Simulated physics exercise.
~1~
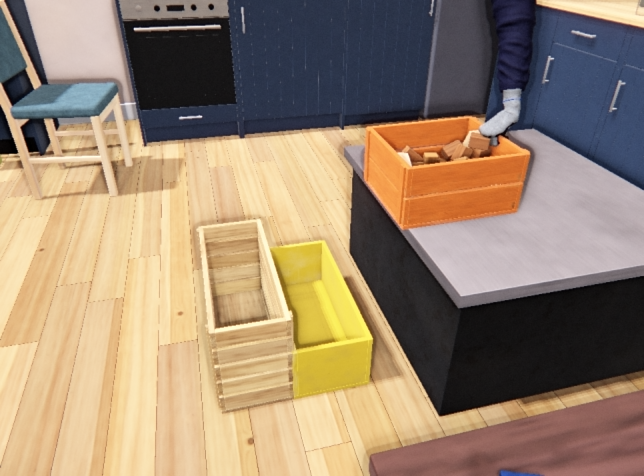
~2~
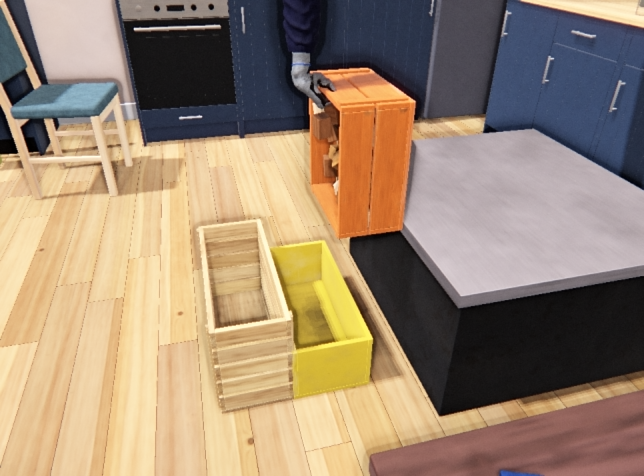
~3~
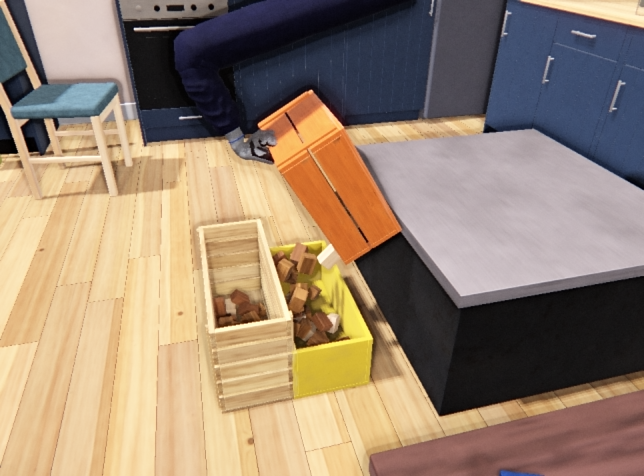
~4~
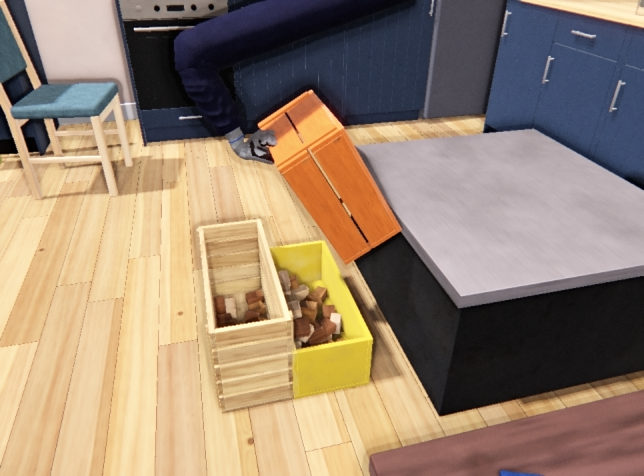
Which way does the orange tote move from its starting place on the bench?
The orange tote moves to the left, towards the edge of the bench beside the two boxes.
